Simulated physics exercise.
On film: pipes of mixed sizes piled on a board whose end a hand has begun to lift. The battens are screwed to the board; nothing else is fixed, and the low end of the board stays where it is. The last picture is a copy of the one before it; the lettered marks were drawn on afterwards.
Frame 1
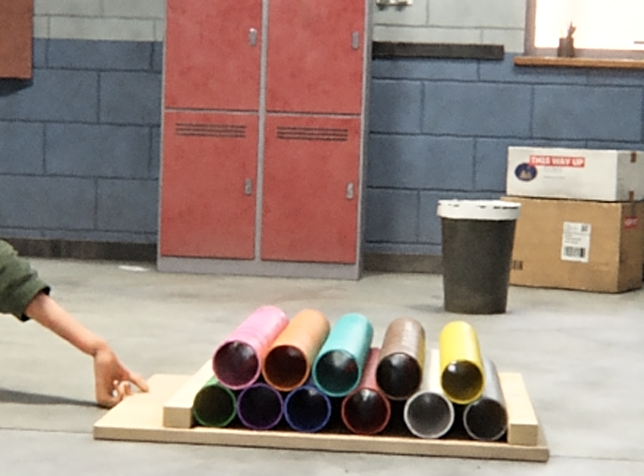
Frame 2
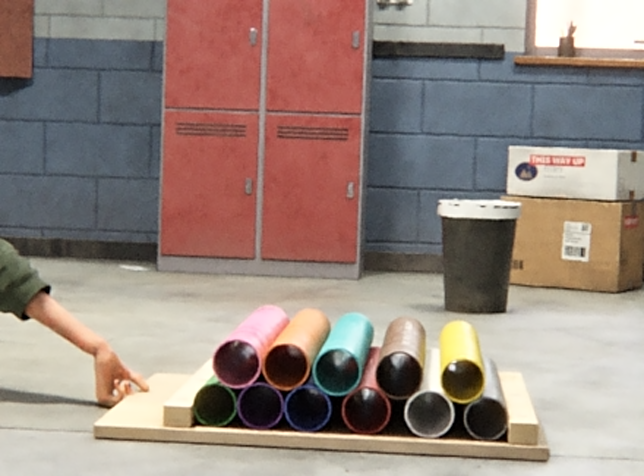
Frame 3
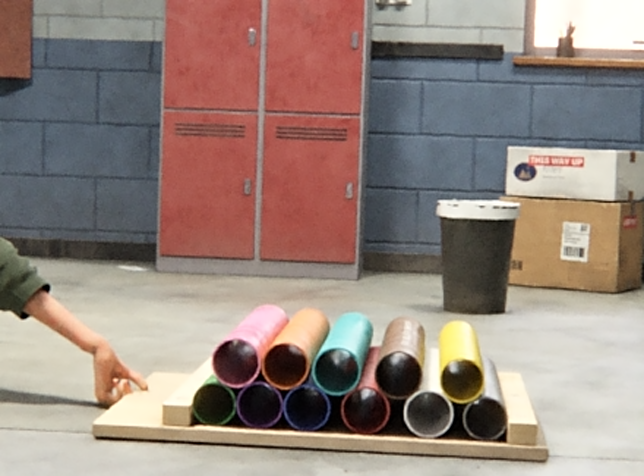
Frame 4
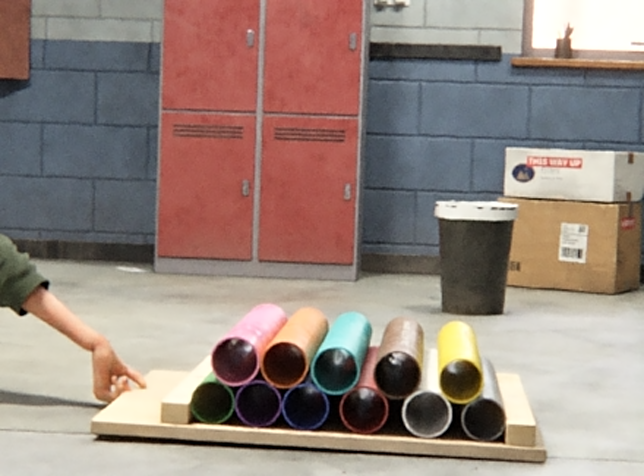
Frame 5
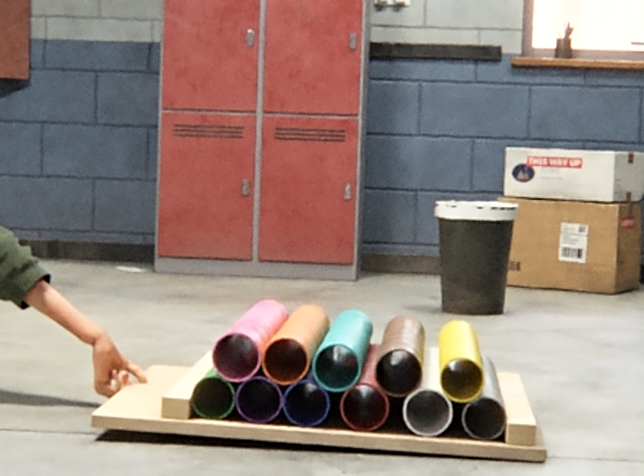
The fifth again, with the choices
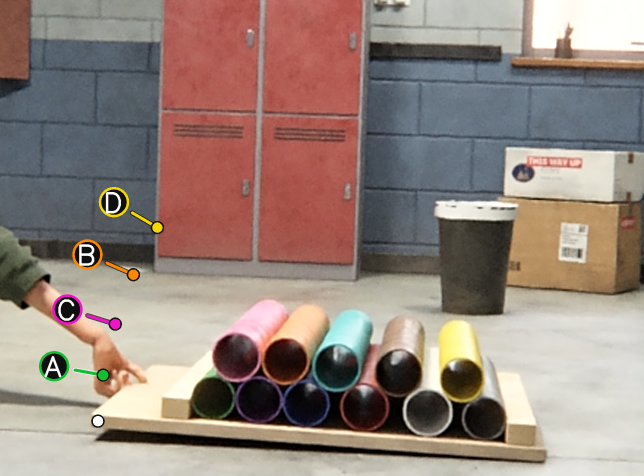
A hand at the left slowly lifted the end of a wooden board slightly off the concrete floor, while the colourful pipes stacked on it between two wooden strips stayed in their pile.
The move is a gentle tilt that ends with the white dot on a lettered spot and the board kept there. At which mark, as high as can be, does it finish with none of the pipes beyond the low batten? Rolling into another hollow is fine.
B is the limit.
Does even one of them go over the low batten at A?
No.
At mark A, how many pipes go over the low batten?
It comes to none.
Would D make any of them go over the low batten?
Yes, at D.
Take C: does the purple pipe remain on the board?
The purple pipe: Yes.
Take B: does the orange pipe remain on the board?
Yes, with B.
On the marked copy, A at (103, 375); B at (134, 275); C at (115, 324); D at (157, 228); the white dot at (98, 421).
Taking B. A third of the way, board at 15°.
Two thirds of the way, board at 21°.
When it is over, board at 21°, none over the low batten.
As for the rest, A none over the low batten; C none over the low batten; D three over the low batten (brown, yellow, turquoise).
